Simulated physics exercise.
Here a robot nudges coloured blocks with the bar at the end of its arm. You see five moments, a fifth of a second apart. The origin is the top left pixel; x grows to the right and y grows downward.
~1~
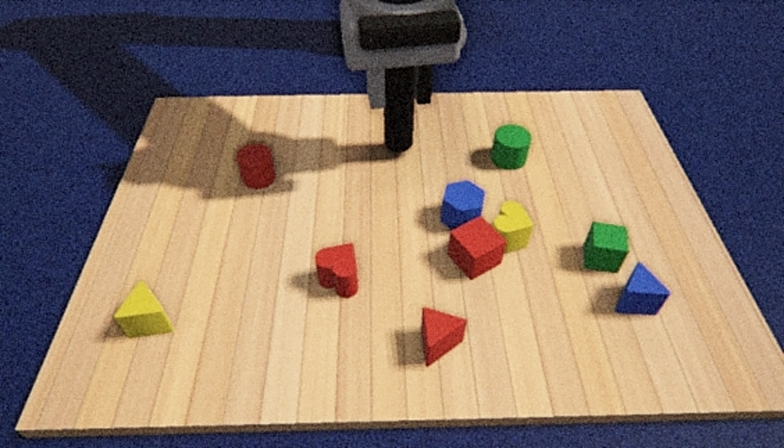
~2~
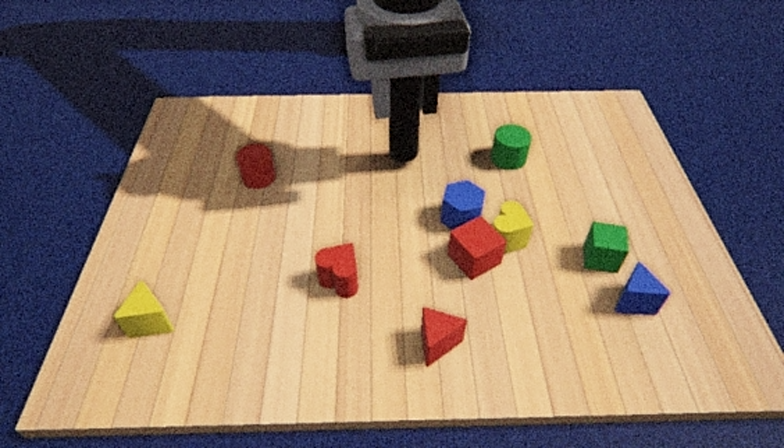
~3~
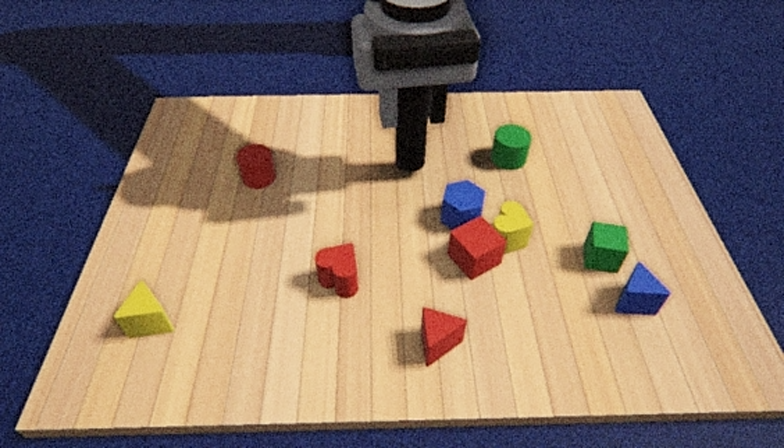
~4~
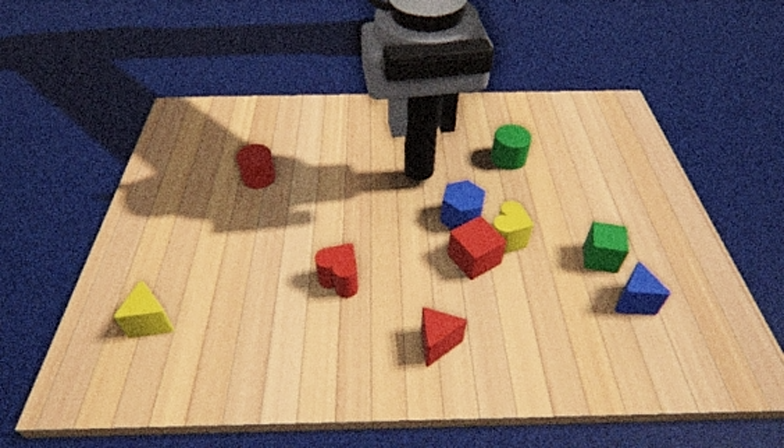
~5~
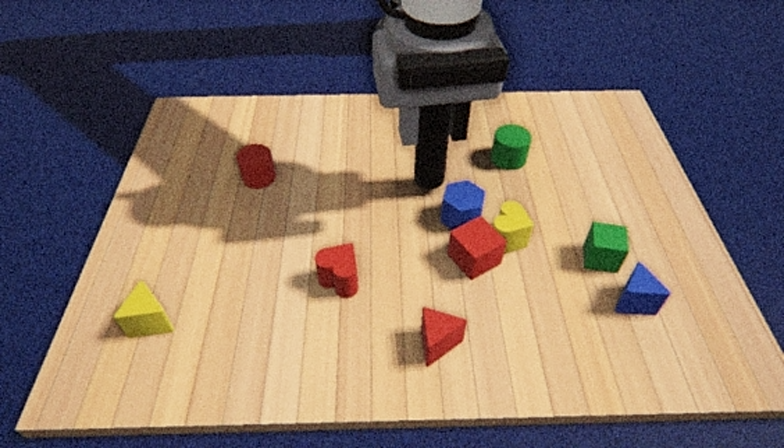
On a wooden board, a robot arm's dark bar moves slightly toward the still blue hexagon.
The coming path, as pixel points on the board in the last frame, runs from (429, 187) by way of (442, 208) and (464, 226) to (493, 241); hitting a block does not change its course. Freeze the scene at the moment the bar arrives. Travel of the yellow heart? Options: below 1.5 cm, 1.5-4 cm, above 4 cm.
Beyond 4 cm.
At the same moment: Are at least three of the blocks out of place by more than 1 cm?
I expect so.
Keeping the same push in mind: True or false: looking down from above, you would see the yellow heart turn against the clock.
Verdict: True.
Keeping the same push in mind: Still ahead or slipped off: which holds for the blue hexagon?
It is still there in front.
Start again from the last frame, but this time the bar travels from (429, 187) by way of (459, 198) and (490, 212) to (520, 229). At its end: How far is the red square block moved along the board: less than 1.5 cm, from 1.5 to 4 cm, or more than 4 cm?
It travels between 1.5 and 4 cm.
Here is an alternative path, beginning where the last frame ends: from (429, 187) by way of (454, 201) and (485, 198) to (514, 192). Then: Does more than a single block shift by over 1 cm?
The answer is no.
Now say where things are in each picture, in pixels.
The first picture shows bar's lower end at (399, 143); blue hexagon at (464, 195); red square block at (478, 236); yellow heart at (513, 217).
The second picture shows bar at (404, 153); blocks still.
The third picture shows bar at (410, 162); blocks still.
The fourth picture shows bar at (419, 171); blocks still.
The fifth picture shows bar at (429, 179); blue hexagon at (464, 195); red square block at (478, 236); yellow heart at (513, 217).
What follows on the original path. One third of the way, bar at (443, 200); blue hexagon at (476, 203), turned 10° anticlockwise.
Two thirds of the way, bar at (466, 219); blue hexagon at (505, 217), turned 35° anticlockwise; red square block at (488, 247), turned 45° clockwise; yellow heart at (541, 223), turned 10° anticlockwise.
At the end, bar at (494, 233); blue hexagon at (536, 228), turned 50° anticlockwise; red square block at (489, 249), turned 55° clockwise; yellow heart at (572, 227), turned 30° anticlockwise.
